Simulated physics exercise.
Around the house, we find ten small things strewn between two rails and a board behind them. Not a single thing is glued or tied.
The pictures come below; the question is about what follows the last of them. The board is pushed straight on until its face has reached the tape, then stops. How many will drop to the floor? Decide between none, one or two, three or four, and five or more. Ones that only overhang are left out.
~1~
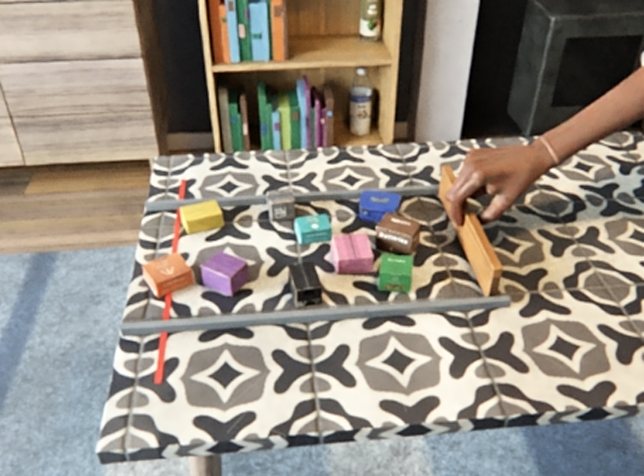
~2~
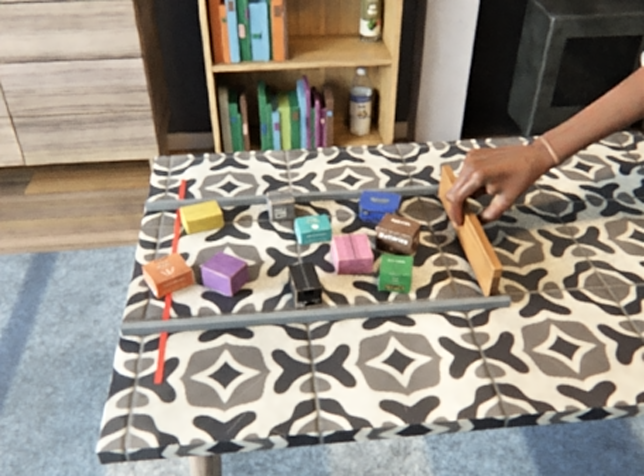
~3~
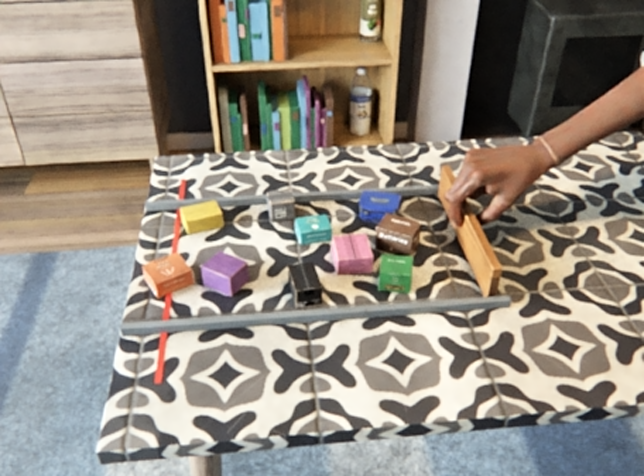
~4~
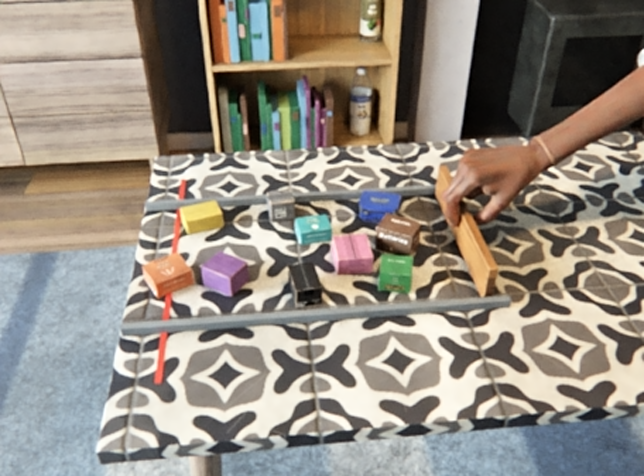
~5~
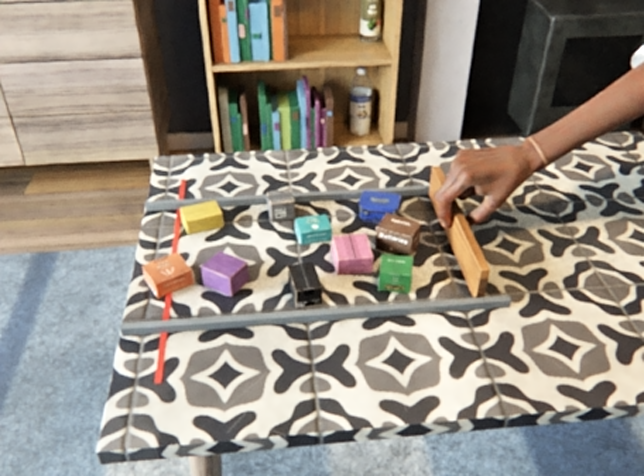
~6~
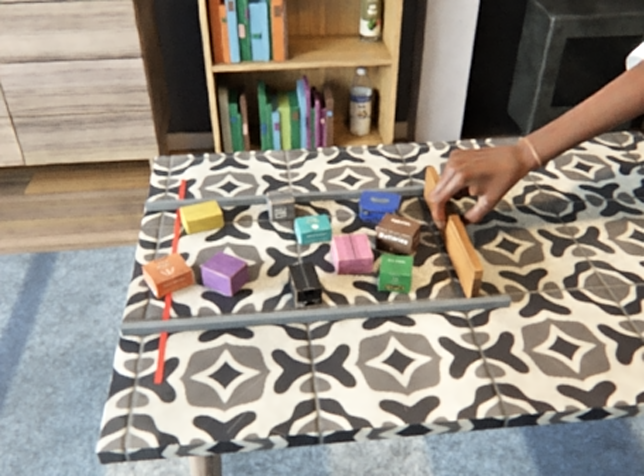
Five plus tumble.
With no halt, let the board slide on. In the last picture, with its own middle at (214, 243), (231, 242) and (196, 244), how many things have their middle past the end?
In order of the places given, that's 1, 1 and 3.
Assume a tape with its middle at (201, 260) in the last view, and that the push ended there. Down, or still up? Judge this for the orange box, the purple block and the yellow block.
Orange box goes off, purple block goes off, yellow block goes off.
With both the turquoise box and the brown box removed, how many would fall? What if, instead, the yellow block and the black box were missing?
The answer is 4 and then 4.
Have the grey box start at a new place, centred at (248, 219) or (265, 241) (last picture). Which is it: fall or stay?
Order of tries: Off, off.
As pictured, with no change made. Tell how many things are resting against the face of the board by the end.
3 of them.
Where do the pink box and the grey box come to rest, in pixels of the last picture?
Final spots - pink box (131, 272), grey box (145, 210).
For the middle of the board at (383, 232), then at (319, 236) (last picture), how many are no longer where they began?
The count is 4 at the first point and 7 at the second.
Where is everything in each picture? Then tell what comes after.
The first frame shows orange box (168, 274); yellow block (202, 217); purple block (226, 273); board (467, 227); tape (173, 261).
The second frame shows yellow block (202, 217); green box (396, 274).
The third frame shows purple block (226, 274); turquoise box (314, 229).
The fourth frame shows orange box (168, 275); blue case (379, 208).
The fifth frame shows yellow block (202, 217); brown box (398, 236).
The sixth frame shows orange box (168, 275); yellow block (202, 217); purple block (226, 274); board (450, 228); tape (173, 261).
A little later, none off yet; orange box at rest near (168, 275); yellow block at rest near (202, 217); purple block at rest near (226, 274).
When it is over, the number that fall off is five or more; down, turquoise box, black box, purple block, yellow block and orange box.
